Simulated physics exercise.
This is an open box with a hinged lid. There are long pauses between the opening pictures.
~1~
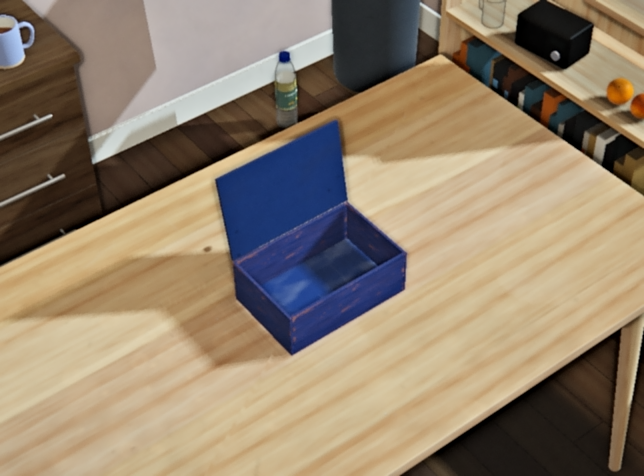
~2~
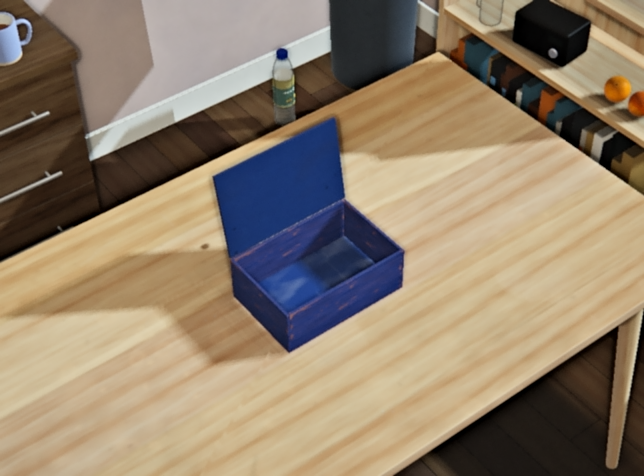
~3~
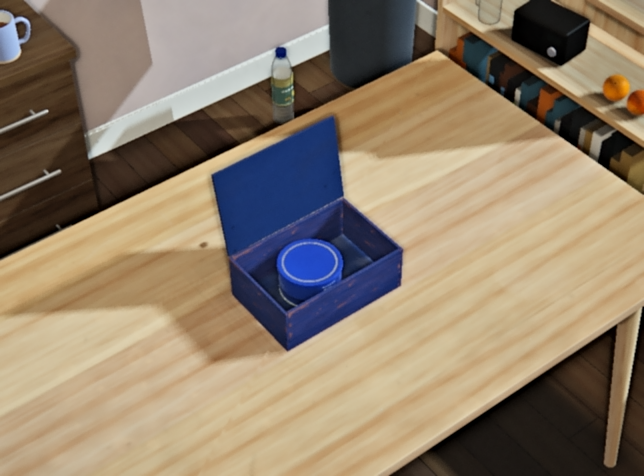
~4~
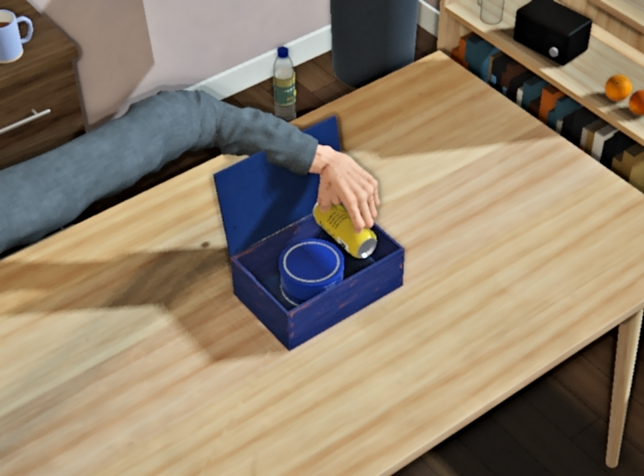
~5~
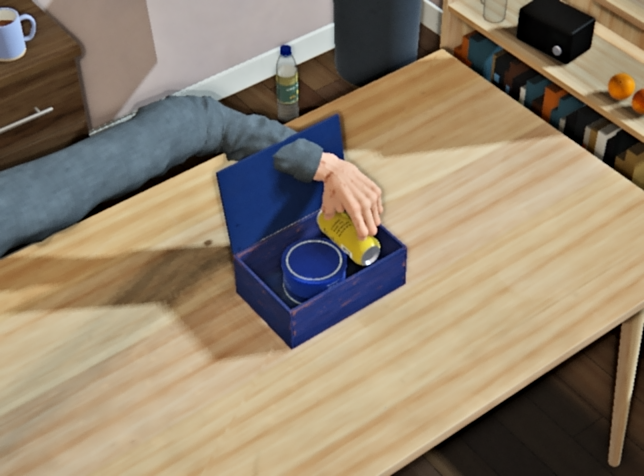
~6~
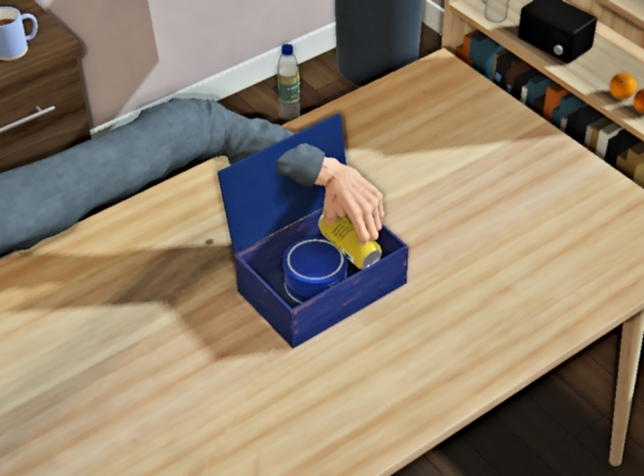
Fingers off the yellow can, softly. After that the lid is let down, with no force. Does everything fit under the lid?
It sits on the rim.
Then, 0.50 s after the last picture, yellow can rolled about its own width near (359, 259).
Then, 1.40 s after the last picture, lid 72° above the rim; yellow can rolled about its own width near (362, 257).
Then, 1.80 s after the last picture, lid 39° above the rim; yellow can rolled about its own width near (362, 257).
Then, 2.10 s after the last picture, lid 6° above the rim; yellow can rolled about its own width near (363, 257).
At rest, lid shut; moved from the start, yellow can; blue tub in place. Seen from the same camera at the end, yellow can near (363, 257).
